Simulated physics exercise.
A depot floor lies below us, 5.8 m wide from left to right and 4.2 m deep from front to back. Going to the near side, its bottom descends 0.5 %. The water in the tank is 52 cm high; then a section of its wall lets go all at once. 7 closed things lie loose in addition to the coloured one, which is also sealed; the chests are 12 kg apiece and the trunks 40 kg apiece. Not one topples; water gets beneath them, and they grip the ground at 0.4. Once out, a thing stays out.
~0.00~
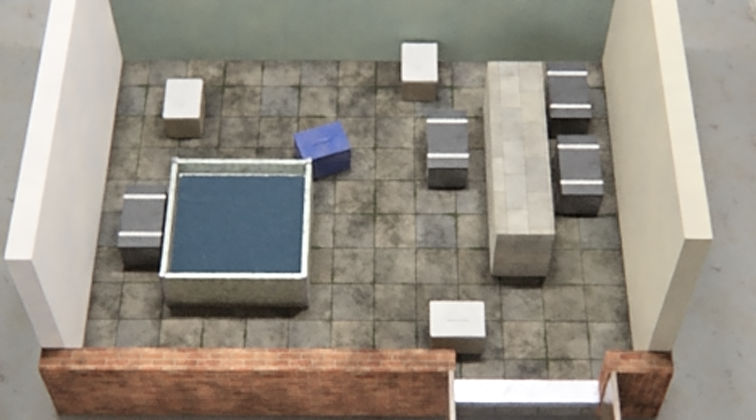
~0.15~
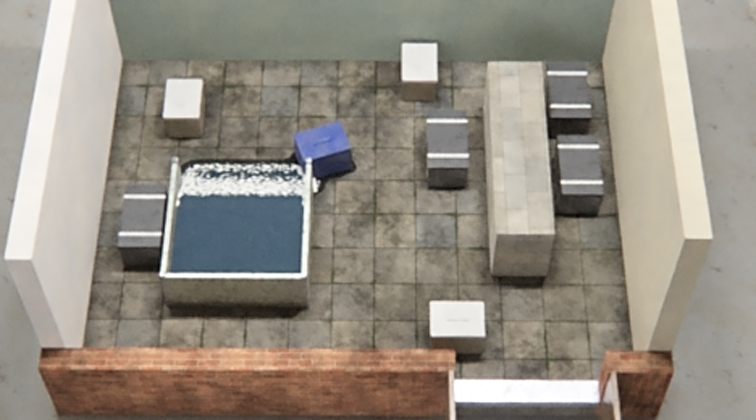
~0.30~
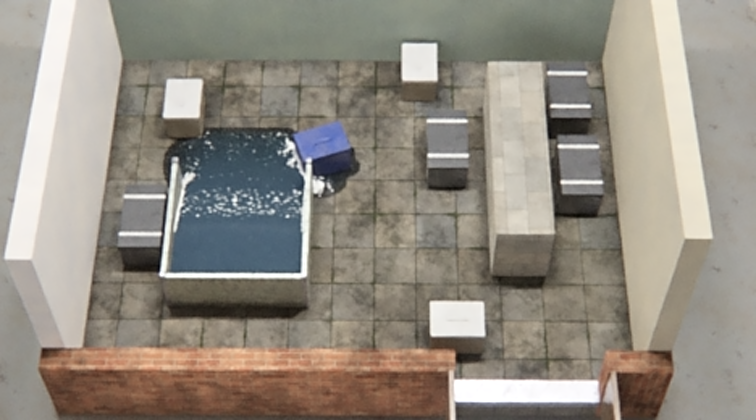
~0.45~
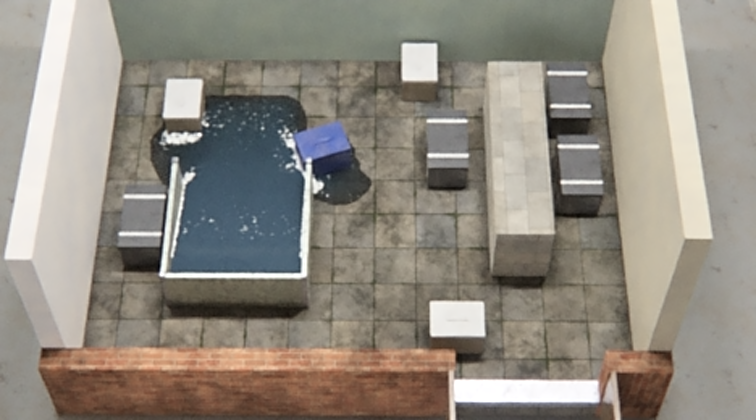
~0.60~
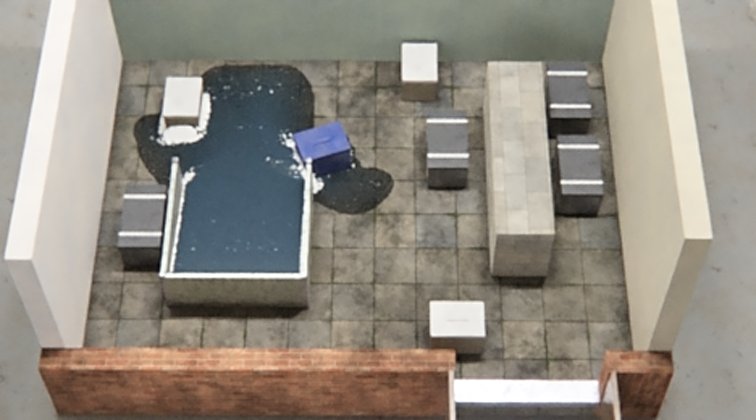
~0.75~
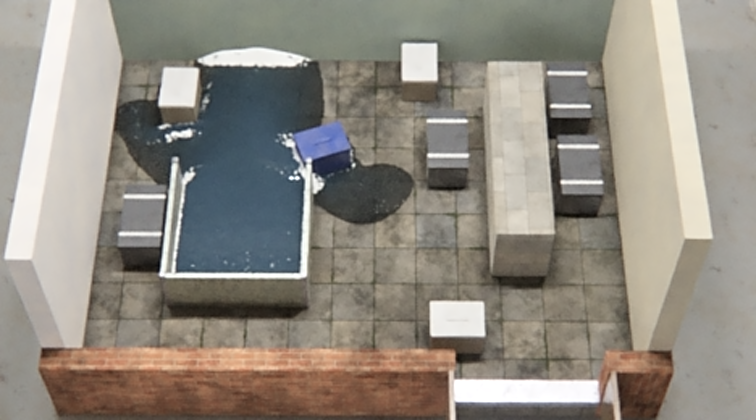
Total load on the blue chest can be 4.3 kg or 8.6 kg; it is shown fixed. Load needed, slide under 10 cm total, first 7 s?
I'd bet no pick is sufficient.
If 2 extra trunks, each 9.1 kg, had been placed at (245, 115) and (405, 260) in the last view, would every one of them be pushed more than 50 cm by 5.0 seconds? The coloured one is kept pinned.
Result, in sequence: Exceeded; not exceeded.
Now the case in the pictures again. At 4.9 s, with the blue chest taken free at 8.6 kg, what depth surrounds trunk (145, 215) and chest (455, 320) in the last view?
About 7 and 2 cm.
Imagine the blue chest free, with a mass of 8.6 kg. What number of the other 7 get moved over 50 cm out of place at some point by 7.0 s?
I make it 2.
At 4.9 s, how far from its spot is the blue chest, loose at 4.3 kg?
Shift: About 200 cm.
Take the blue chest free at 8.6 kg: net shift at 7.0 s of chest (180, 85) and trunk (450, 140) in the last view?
Going in order, that's 150 cm then 0 cm.
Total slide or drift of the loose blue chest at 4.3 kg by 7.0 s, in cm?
Total path: Approx. 300 cm.
After 1.4 s the blue chest would be 127 cm from its start with 4.3 kg and 121 cm from its start with 8.6 kg; 3 cm of water round it then.
After 3.1 s the blue chest would be 168 cm from its start with 4.3 kg and 148 cm from its start with 8.6 kg; 11 cm of water round it then.
After 4.9 s the blue chest would be 206 cm from its start with 4.3 kg and 180 cm from its start with 8.6 kg; 9 cm of water round it then.
After 7.0 s the blue chest would be 196 cm from its start with 4.3 kg and 180 cm from its start with 8.6 kg; 7 cm of water round it then.
